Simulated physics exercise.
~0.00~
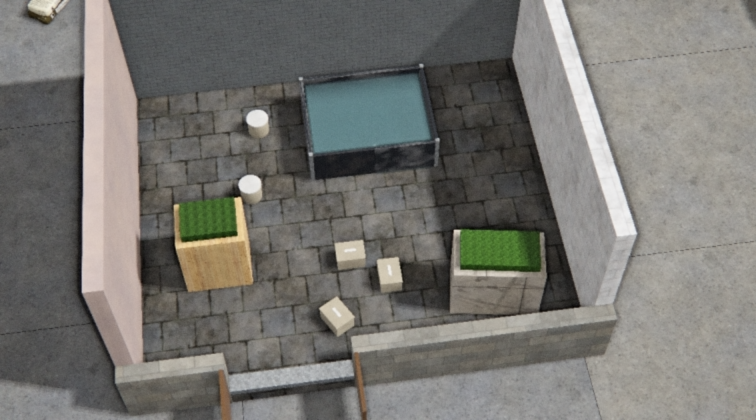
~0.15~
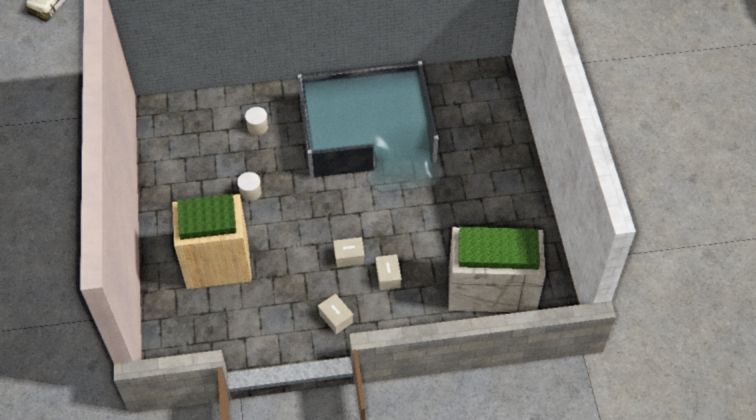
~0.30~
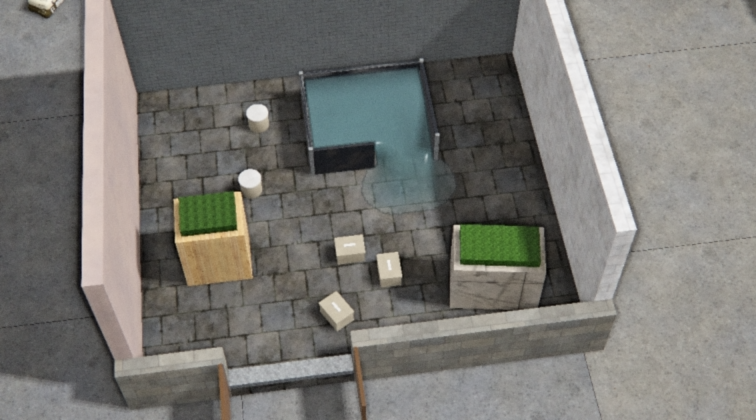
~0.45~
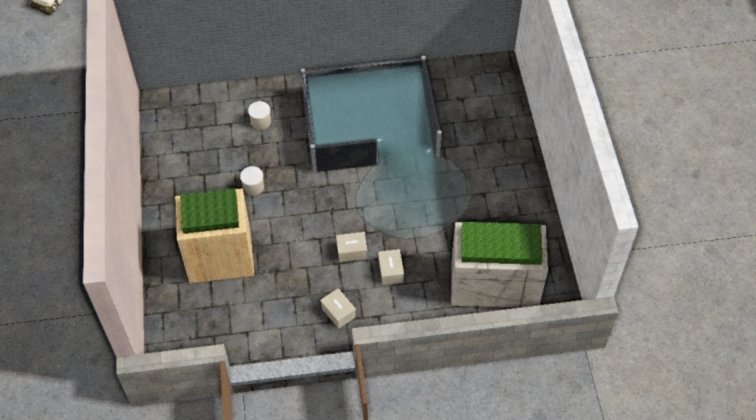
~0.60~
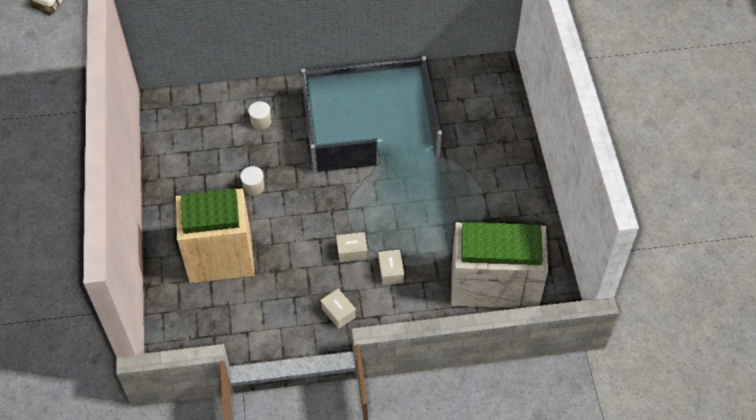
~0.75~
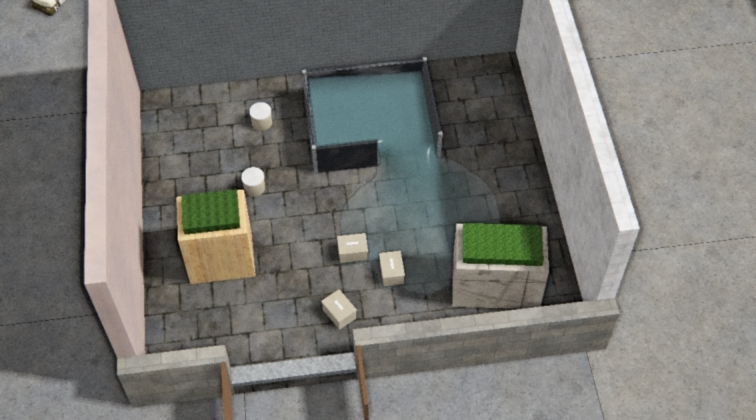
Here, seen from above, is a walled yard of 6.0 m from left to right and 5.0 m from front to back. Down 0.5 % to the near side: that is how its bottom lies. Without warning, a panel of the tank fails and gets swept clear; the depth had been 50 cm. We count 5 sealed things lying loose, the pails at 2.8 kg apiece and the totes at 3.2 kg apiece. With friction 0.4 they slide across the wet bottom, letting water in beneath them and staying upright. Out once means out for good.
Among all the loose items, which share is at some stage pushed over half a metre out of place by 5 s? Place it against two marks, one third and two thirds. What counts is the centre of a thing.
It is a third up to two thirds.
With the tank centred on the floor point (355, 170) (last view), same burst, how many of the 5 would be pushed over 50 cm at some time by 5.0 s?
Result: 3 of them.
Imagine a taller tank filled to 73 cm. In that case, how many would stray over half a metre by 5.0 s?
It would come to 3 of them.
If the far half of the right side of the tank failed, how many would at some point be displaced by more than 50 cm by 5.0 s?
In that case the number is 2.
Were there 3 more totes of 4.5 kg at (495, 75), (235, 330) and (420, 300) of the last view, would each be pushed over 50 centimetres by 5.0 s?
Going through them in turn, I'd say not that far, beyond and beyond.
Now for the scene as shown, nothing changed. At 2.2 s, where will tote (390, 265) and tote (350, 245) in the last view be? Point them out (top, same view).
They should sit about (342, 328) and (296, 300) in the last view.
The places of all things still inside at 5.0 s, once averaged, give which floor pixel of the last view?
I'd say about (212, 228) in the last view.
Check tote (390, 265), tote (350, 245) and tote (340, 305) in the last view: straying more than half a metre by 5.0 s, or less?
Well, in turn that's topping it, topping it, topping it.
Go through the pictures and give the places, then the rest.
The first picture shows a tote at (390, 271), on the bottom; a tote at (350, 251) rests on the ground; 2.4 m2 under water; 0 of 5 have shifted.
The second picture shows a tote at (388, 268) rests on the ground; a tote at (349, 248), on the bottom; 2.8 m2 under water; 0 of 5 have shifted.
The third picture shows a tote at (389, 265), on the bottom; a tote at (350, 245), on the bottom; water covers 3.4 m2; 0 of 5 have shifted.
The fourth picture shows a tote at (391, 263) rests on the ground; a tote at (352, 243), on the bottom; water covers 4.2 m2; 0 of 5 have shifted.
The fifth picture shows a tote at (391, 263) rests on the ground; a tote at (352, 243), on the bottom; 5.1 m2 under water; 0 of 5 have shifted.
The sixth picture shows a tote at (392, 264) rests on the ground; a tote at (352, 244), on the bottom; water covers 6.0 m2; 0 of 5 have shifted.
After 1.1 s 0 of 5 are over 50 cm from their spots; 0 afloat.
After 2.2 s 3 of 5 are over 50 cm from their spots; 1 afloat.
After 3.5 s 3 of 5 are over 50 cm from their spots; 0 afloat.
After 5.0 s 3 of 5 are over 50 cm from their spots, and 3 have been at some point; 2 afloat.
